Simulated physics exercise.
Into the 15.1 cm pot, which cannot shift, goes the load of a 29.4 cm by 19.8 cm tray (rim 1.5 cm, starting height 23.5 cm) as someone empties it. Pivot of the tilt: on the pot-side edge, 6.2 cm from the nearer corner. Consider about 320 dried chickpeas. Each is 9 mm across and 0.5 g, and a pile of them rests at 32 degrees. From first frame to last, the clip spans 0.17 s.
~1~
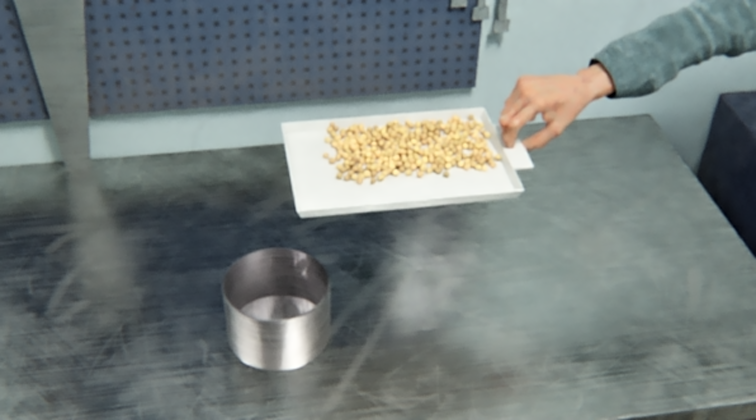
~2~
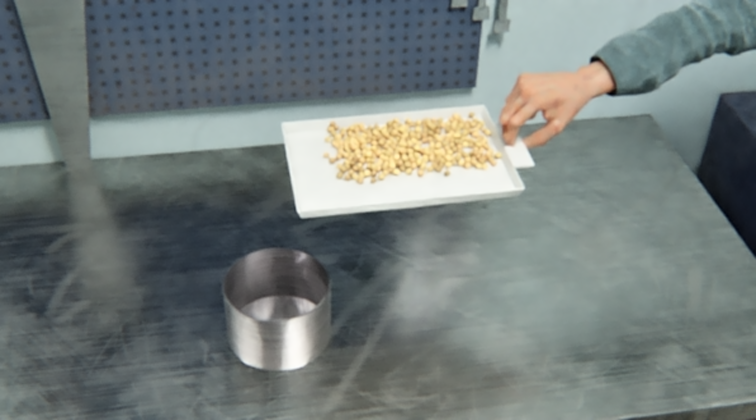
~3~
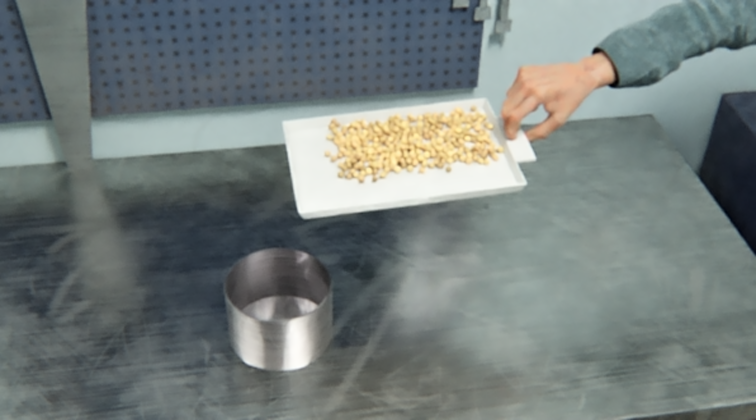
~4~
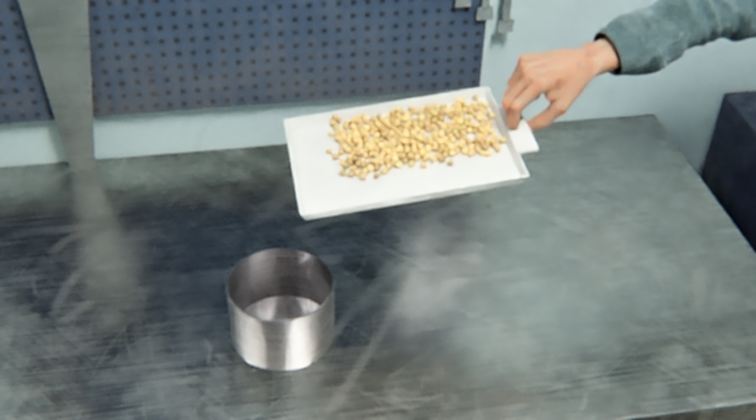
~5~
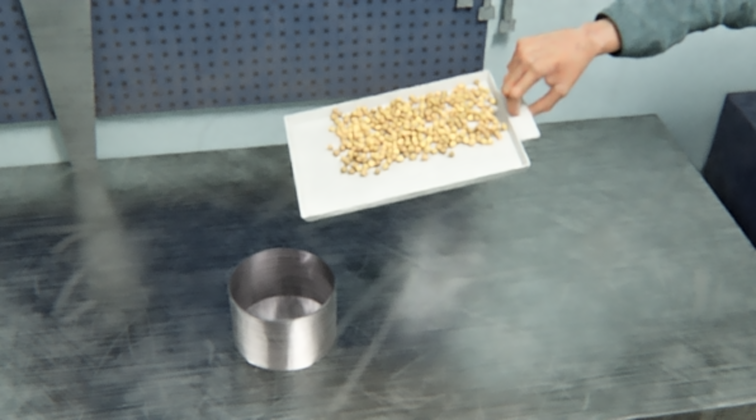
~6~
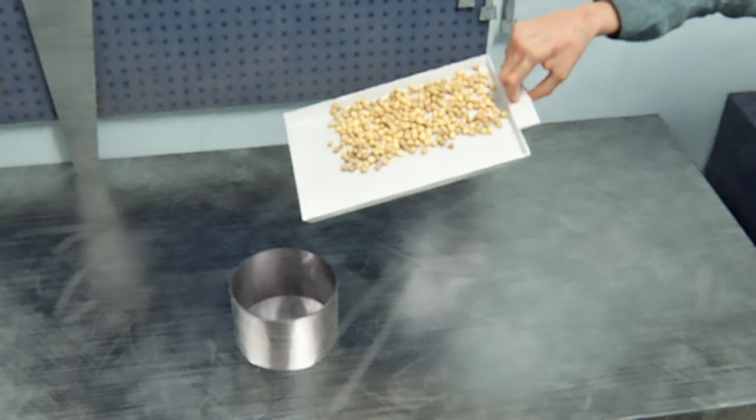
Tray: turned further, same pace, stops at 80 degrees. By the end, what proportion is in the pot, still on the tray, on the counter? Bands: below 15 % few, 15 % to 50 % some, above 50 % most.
Result: Pot: Most, tray: Few, counter: Some.
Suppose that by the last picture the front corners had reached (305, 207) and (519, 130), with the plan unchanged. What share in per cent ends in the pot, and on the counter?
Pot 5 % / counter 90 %.
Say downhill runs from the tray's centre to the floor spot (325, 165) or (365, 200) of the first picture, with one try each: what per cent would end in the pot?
About 10 and 45 per cent.
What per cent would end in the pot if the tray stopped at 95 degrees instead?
It would land at about 75 percent.
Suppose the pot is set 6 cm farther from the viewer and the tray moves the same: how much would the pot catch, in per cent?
My estimate: Some 10 per cent.
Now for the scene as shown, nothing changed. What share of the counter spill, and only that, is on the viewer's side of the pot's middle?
Roughly 90 percent of the spill.
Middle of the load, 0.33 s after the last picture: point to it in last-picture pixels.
At about (324, 161).
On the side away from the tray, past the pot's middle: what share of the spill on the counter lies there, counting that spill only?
About 90 %.
Then, 0.20 s after the last picture, tilt 50 degrees; the tray holds 100 %, the pot 0 %.
Then, 0.33 s after the last picture, tilt 71 degrees; the tray holds 100 %, the pot 0 %.
Then, 0.60 s after the last picture, tilt 80 degrees; the tray holds 5 %, the pot 60 %.
In the end, pot 70 %, tray 0 %, counter 30 %.
